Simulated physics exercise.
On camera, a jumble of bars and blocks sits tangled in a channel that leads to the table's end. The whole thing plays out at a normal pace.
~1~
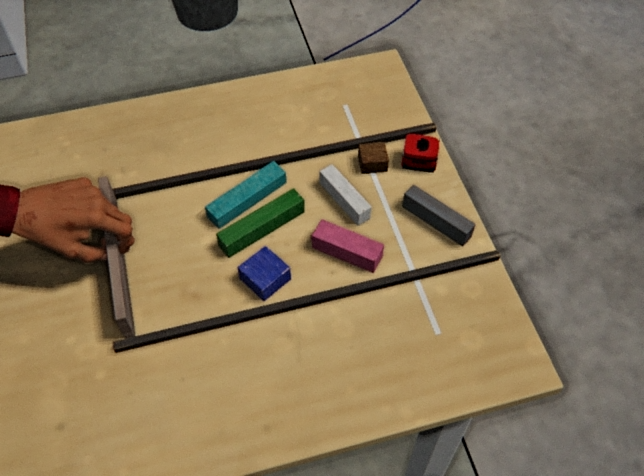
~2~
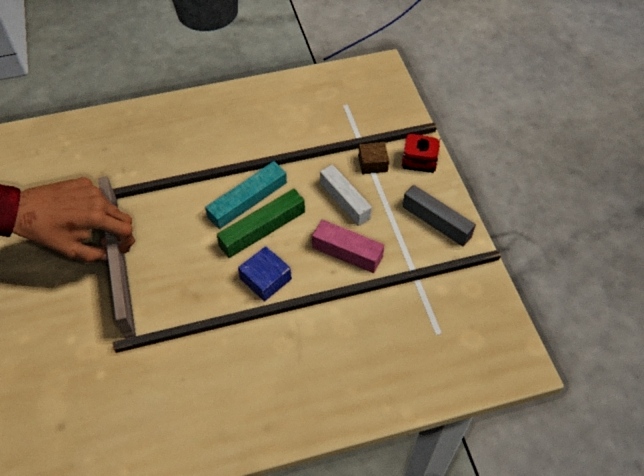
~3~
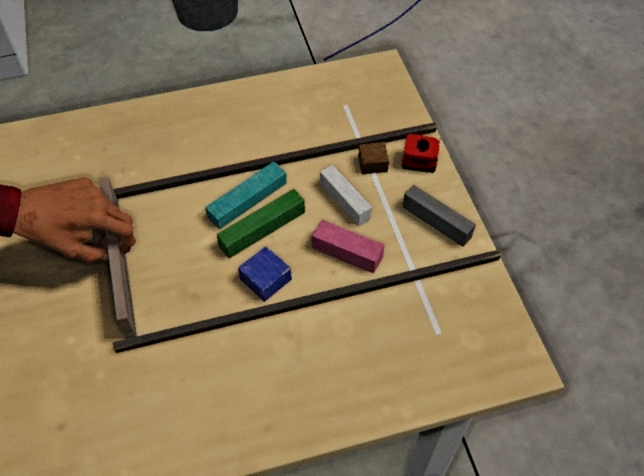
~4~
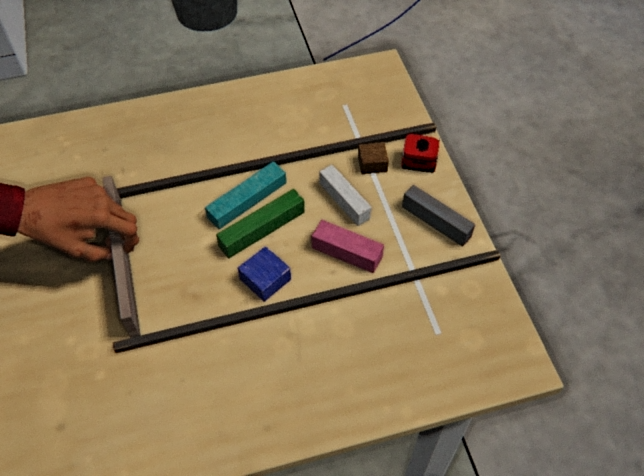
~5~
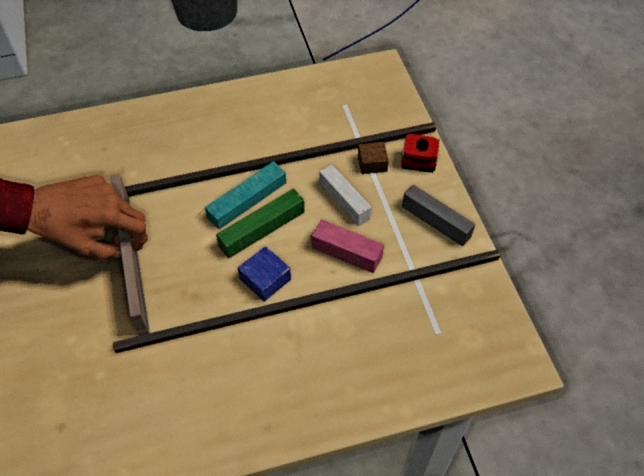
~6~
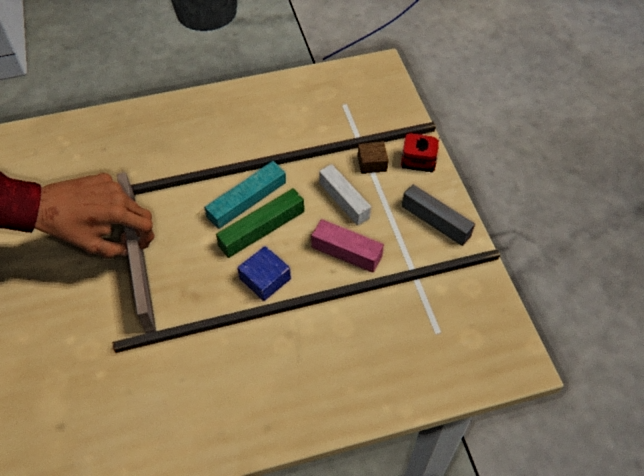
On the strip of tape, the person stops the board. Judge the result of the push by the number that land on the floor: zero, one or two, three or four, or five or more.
So the push knocks one or two off, going by the tape.
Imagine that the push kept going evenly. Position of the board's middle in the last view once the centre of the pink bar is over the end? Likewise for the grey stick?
Near (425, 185) and (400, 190).
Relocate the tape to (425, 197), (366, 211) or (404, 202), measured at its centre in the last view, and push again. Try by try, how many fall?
The counts come to 4, then 1, then 3.
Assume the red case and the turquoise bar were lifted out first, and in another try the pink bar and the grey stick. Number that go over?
Result, first then second: 0, 2.
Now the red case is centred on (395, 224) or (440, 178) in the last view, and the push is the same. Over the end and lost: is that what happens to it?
At the first spot the red case hangs on; at the second it hangs on.
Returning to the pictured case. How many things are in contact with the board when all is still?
The number is 3.
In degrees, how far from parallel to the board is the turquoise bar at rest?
I'd put it at about 55°.
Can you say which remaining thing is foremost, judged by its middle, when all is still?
It's the grey stick that ends up nearest.
Early on, none off yet; red case at rest near (420, 153); grey stick at rest near (437, 215); brown block at rest near (373, 158).
A while later, none off yet; red case at rest near (420, 153); grey stick at rest near (437, 215); brown block travelled a little near (381, 154).
Further along, one off so far; red case in the air near (464, 216); grey stick moving near (442, 215); brown block travelled well along near (428, 145).
Finally, the number that fall off is one or two; lost, brown block and red case.
